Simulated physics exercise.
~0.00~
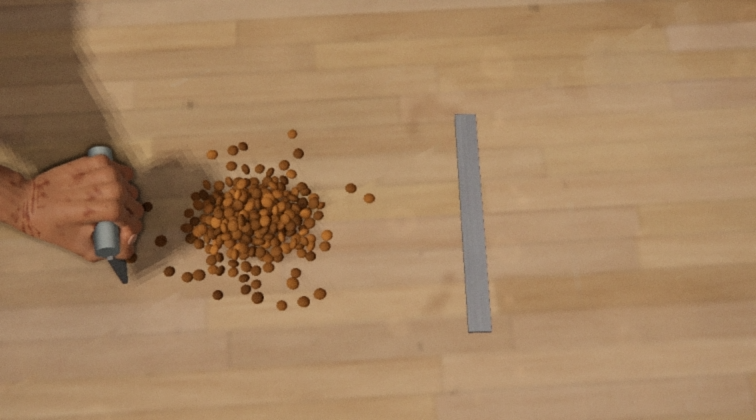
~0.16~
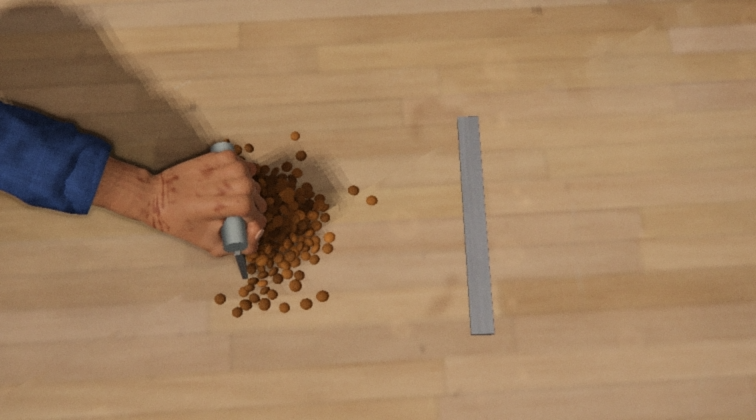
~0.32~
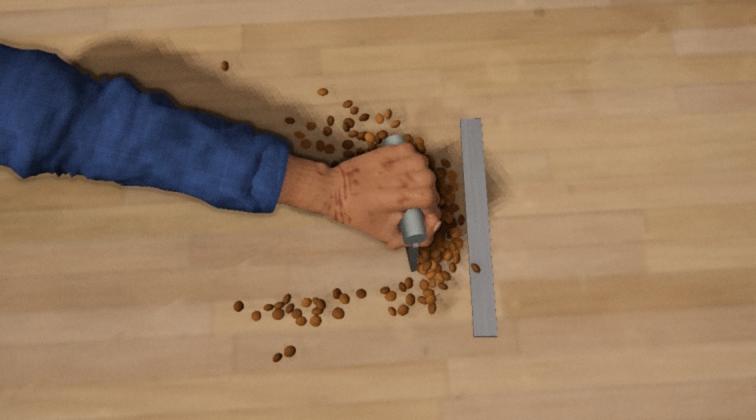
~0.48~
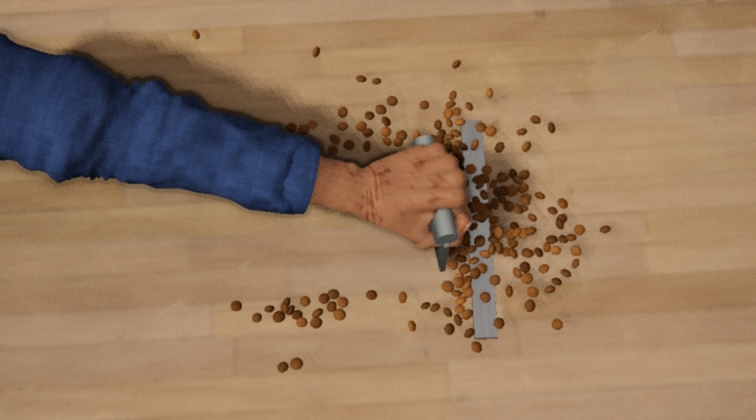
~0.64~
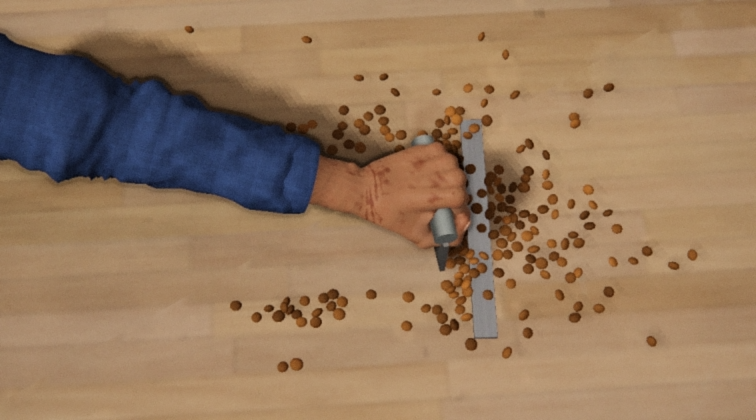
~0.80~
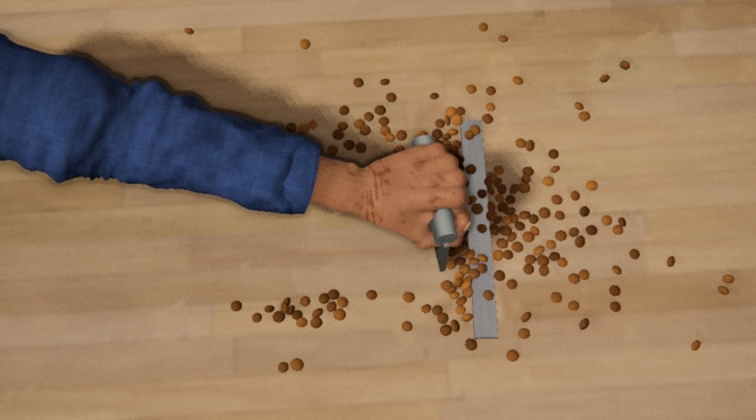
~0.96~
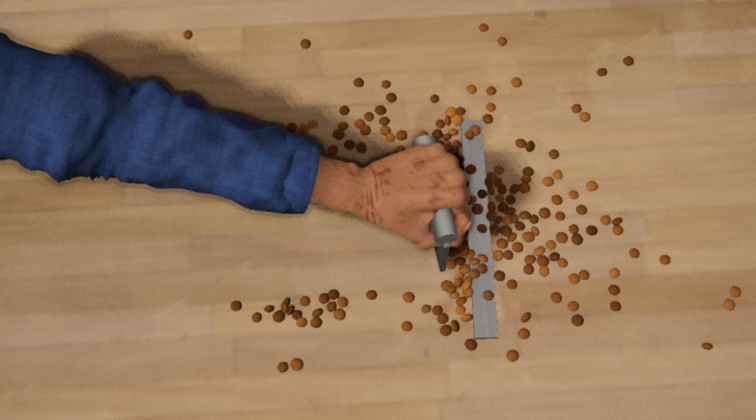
We see a hand in a blue sleeve sweep a pile of small brown pieces rightward across a wooden surface with a grey scraper toward a fixed metal strip, where many spill over and scatter beyond it, others resting around the strip and along the path as the hand stops.
